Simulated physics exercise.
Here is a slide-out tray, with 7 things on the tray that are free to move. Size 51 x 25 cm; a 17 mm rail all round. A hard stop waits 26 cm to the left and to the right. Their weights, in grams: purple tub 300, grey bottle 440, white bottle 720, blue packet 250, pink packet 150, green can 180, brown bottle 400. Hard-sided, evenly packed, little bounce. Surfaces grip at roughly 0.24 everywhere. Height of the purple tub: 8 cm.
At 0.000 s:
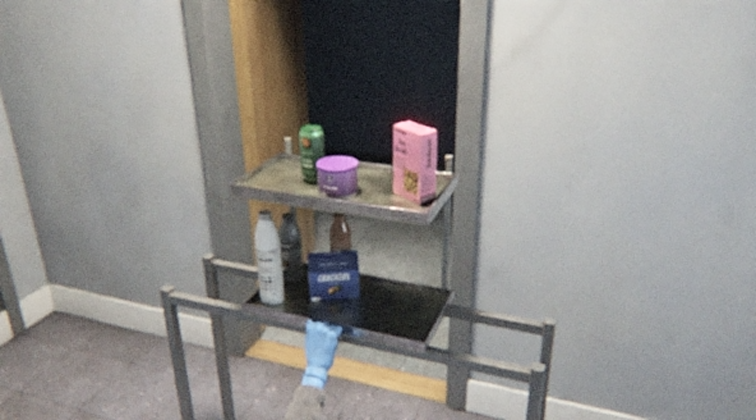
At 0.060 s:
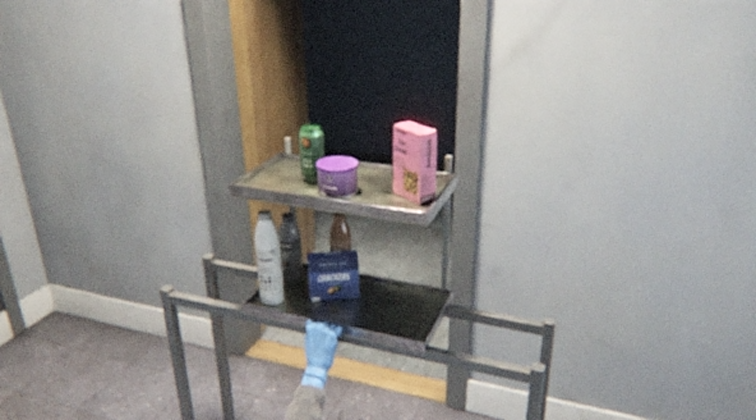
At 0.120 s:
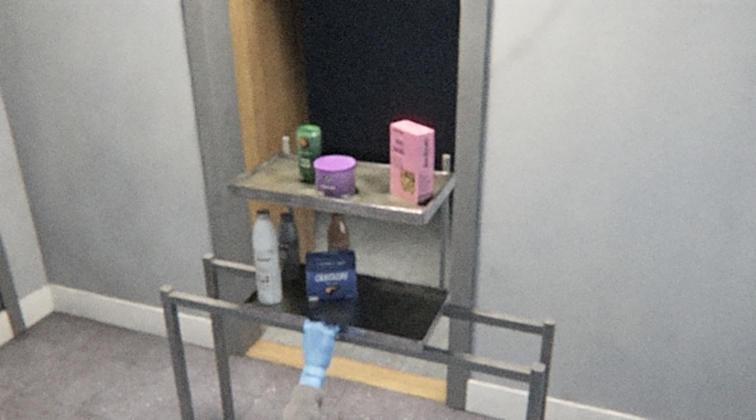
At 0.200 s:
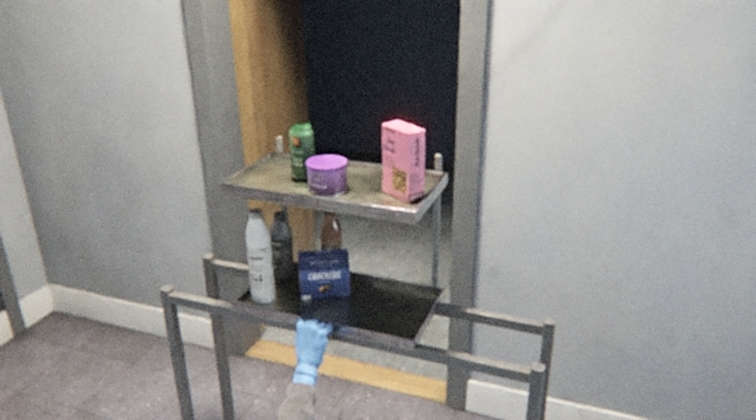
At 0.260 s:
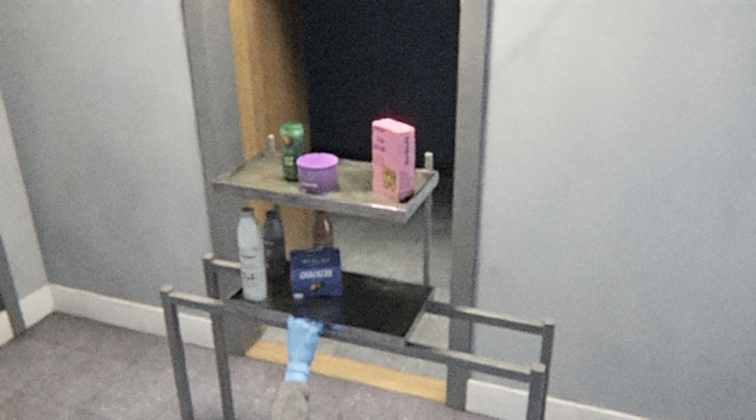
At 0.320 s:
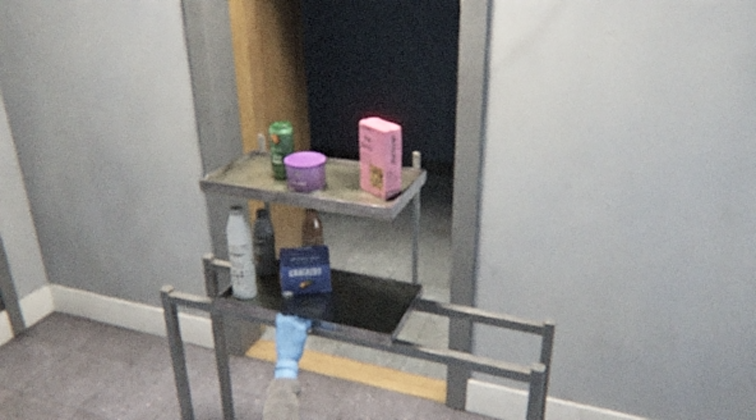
A loaded two-tier tray slides slowly left as a blue-gloved hand grips its lower edge.
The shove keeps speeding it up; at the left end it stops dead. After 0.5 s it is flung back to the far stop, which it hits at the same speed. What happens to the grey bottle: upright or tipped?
The grey bottle falls over.
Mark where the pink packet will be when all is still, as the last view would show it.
At about (523, 176).
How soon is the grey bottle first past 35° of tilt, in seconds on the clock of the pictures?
Near 0.6 s.
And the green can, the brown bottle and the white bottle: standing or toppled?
The green can tips over; the brown bottle topples; the white bottle falls over.
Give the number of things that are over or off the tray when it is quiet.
That comes to 4.
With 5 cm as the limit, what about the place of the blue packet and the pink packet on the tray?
The blue packet ends elsewhere; the pink packet stays put.
By 0.92 s, tray moved 26 cm left; grey bottle and white bottle now off the tray; brown bottle tilted 35°; green can tilted 24°.
By 1.72 s, tray moved 1 cm left; green can and brown bottle now off the tray; pink packet 22 cm from its spot; purple tub 17 cm from its spot.
When it is over (2.8 s), off the tray and tipped over, grey bottle, white bottle, green can and brown bottle; not toppled but over 5 cm from the start, blue packet; the other 2 within 5 cm of the start.
